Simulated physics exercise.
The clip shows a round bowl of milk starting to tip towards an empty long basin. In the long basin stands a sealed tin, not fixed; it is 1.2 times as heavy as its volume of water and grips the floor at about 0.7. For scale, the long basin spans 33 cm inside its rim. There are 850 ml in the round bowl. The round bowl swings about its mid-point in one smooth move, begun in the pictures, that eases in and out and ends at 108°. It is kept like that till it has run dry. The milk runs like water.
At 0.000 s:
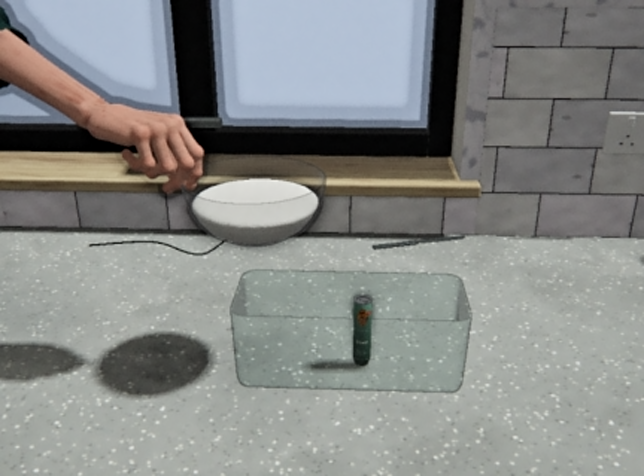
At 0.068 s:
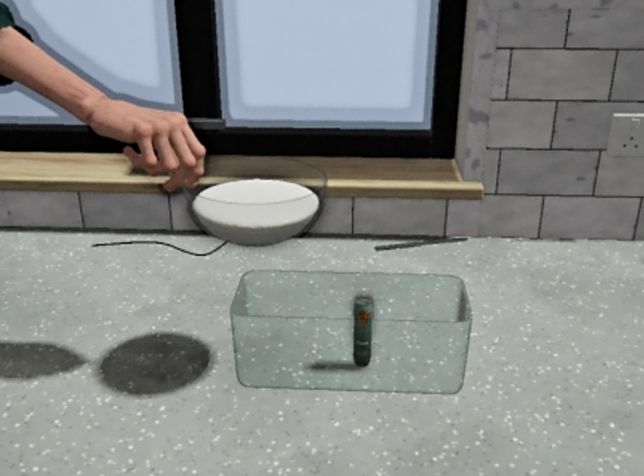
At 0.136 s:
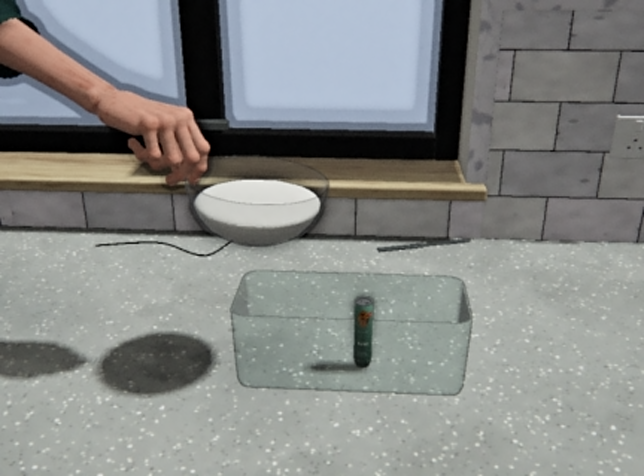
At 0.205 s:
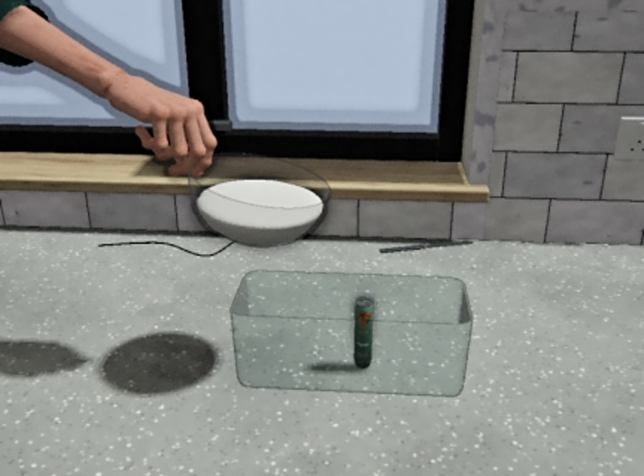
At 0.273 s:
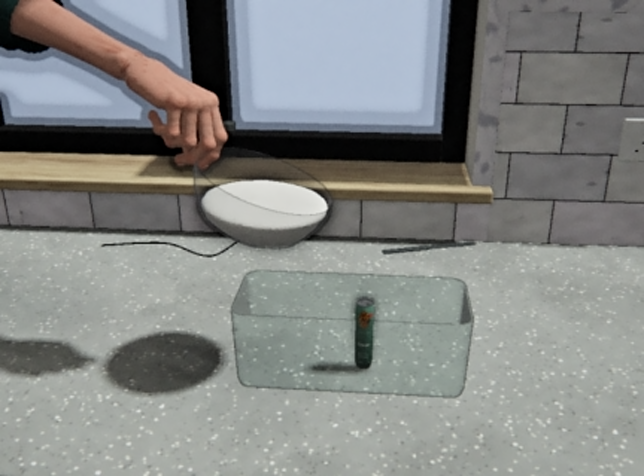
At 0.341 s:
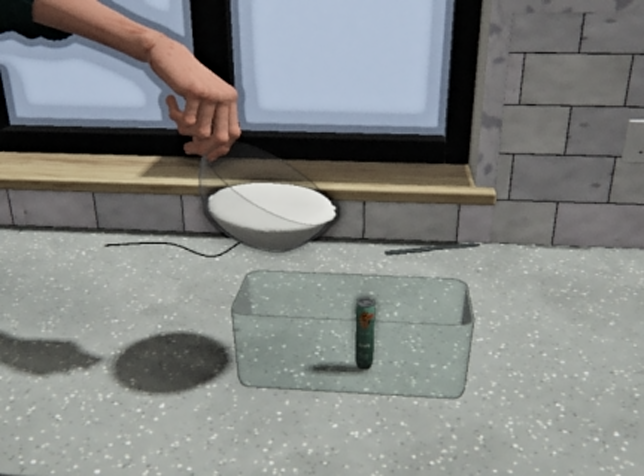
A clear round bowl of white milk, held at its rim by a hand from the upper left, hangs over a speckled grey worktop, seen from the front and slightly above. Behind are a black-framed window, wooden sill and grey tiles, while a dark tin stands in a clear long basin in front. The bowl starts level, then tilts steadily rightward as the camera drifts slightly left.
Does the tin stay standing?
The tin goes over.
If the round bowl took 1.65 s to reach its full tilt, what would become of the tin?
Then it stays up.
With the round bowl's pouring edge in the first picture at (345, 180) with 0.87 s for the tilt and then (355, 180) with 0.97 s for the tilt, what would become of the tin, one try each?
First it stays up; then it remains upright.
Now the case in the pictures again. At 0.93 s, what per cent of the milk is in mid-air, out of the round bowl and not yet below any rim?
About 2 per cent.
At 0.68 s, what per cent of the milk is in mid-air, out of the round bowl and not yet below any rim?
Near 28 in a hundred.
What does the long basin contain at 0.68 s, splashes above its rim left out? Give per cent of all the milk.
Near 52 in a hundred.
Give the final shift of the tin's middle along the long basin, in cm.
About 7.5 cm.
By 0.68 s the tilt is 86° and 20 per cent is still to pour; the tin stands where it began.
By 0.93 s the tilt is 107° and 0 per cent is still to pour; the tin leans 11°.
By 1.19 s the tilt is 108° and 0 per cent is still to pour; the tin leans 49°.
By 1.47 s the tilt is 108° and 0 per cent is still to pour; the tin lies on its side.
At rest the tin lies on its side.
